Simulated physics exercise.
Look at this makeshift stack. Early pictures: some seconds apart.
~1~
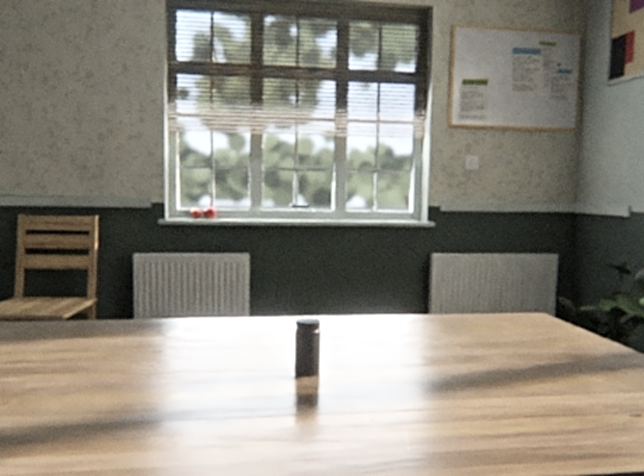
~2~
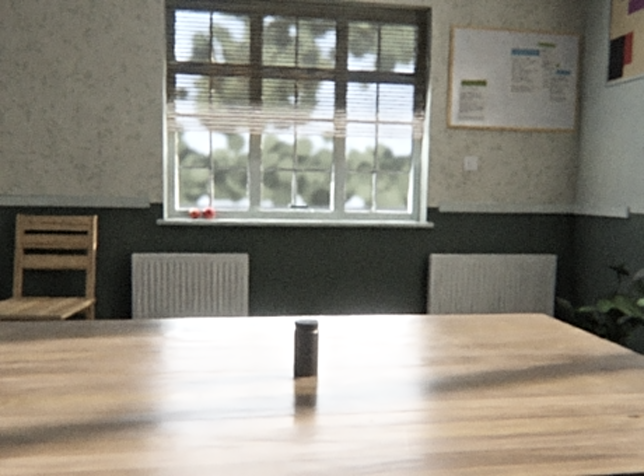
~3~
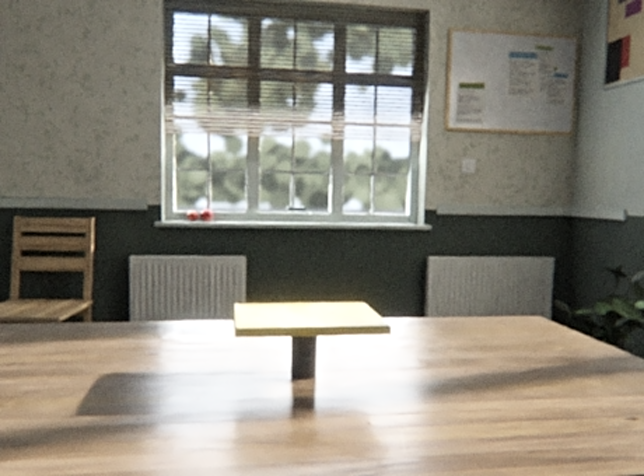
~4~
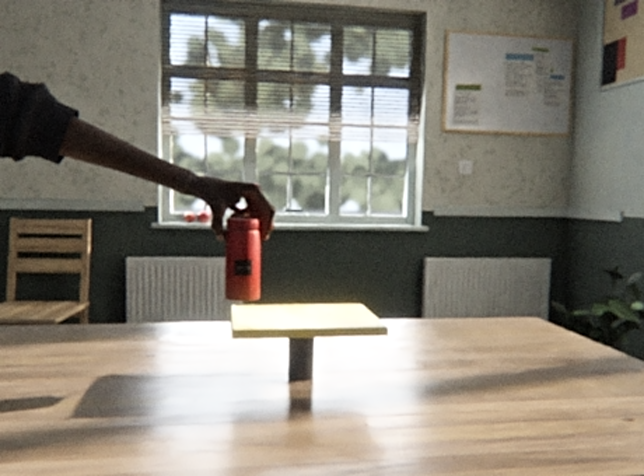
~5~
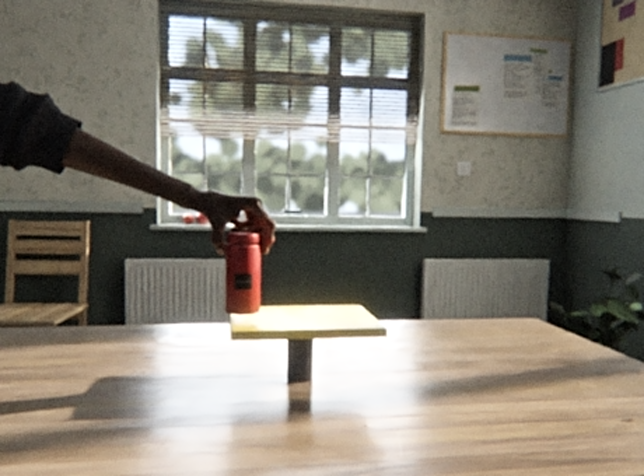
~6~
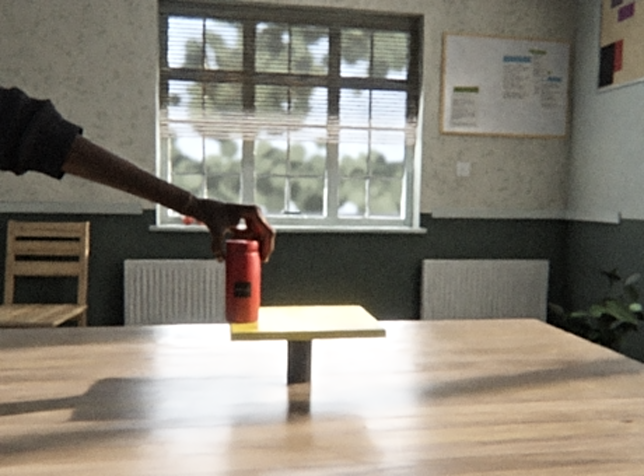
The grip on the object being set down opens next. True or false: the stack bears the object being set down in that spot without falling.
False.
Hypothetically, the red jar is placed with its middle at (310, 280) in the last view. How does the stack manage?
The stack then stays standing.
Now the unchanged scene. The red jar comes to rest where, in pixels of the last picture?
Roughly pixel (155, 373) in the last picture.
Then, 0.40 s after the last picture, red jar now fallen; yellow lid tipped 56° from how it was.
Then, 0.50 s after the last picture, yellow lid tipped 40° from how it was.
At rest, fallen, yellow lid and red jar; moved from the start, black shaker. Seen from the same camera at the end, red jar near (155, 373). The stack loses its balance.
